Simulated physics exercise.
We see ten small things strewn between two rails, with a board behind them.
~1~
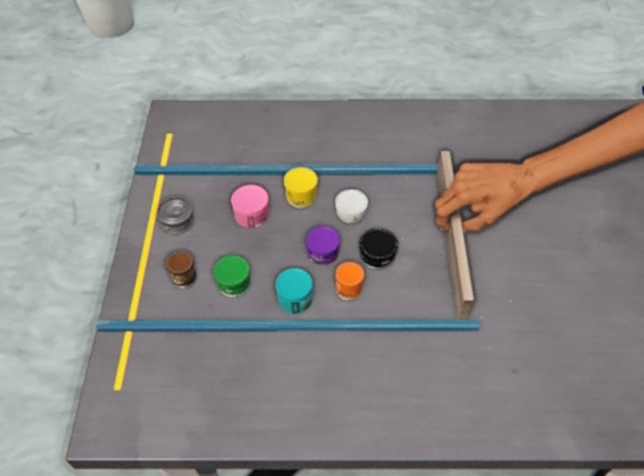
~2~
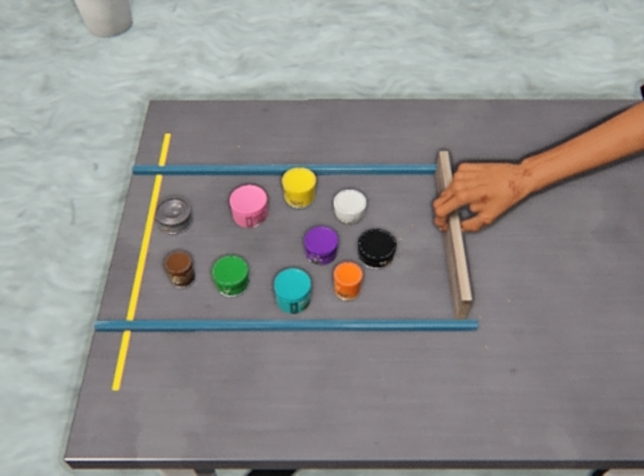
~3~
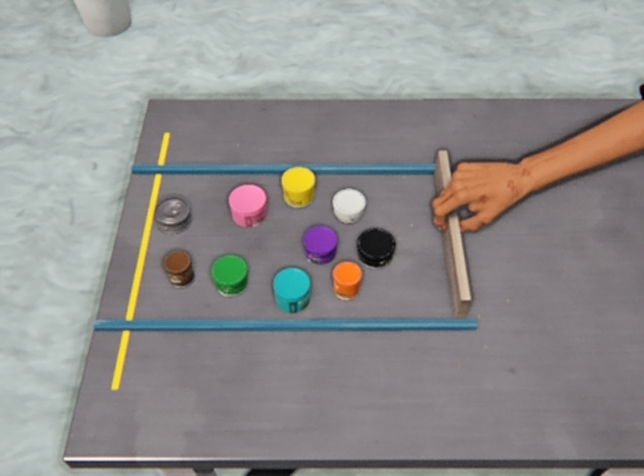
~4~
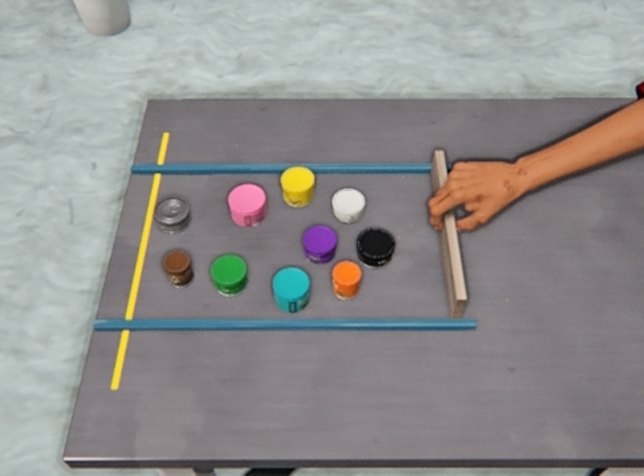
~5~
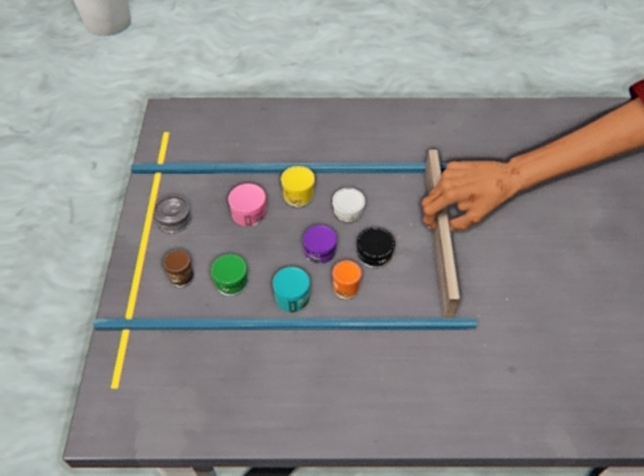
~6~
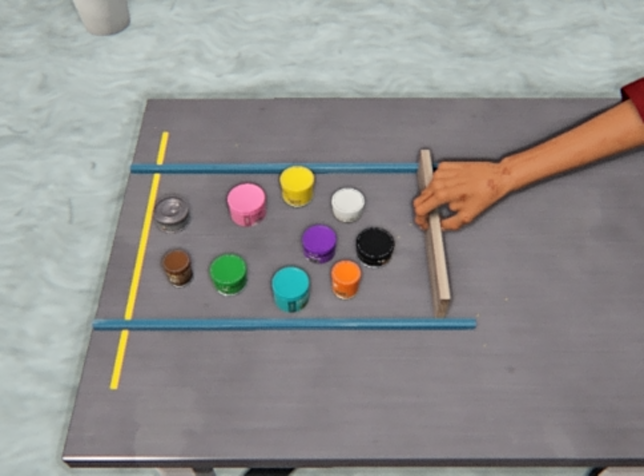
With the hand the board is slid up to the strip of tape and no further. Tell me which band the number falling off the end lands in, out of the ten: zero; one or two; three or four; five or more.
The number of pieces cleared off the edge is going to be five or above.
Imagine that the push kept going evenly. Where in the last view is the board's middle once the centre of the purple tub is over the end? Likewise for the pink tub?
Purple tub over the end: About (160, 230). Pink tub over the end: About (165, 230).
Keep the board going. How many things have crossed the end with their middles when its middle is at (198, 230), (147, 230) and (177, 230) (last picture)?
Per position: 0 / 5 / 2.
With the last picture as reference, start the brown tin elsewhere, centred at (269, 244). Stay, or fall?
From that start, the object then does not stay.
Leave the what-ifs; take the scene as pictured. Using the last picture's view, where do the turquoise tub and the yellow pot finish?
One ends up near (109, 300) and the other near (137, 180).
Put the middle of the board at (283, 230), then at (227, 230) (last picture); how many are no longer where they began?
One spot: 7. Other spot: 10.
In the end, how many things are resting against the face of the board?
It ends up touching 5.
Soon after, none off yet; grey tin at rest near (172, 215); brown tin at rest near (179, 269); green tin at rest near (229, 275).
Then, none off yet; grey tin moved a little near (155, 216); brown tin moved about its own width near (158, 268); green tin moved about its own width near (189, 269).
By the end, the number that fall off is five or more; fallen, purple tub, pink tub, green tin, brown tin and grey tin.
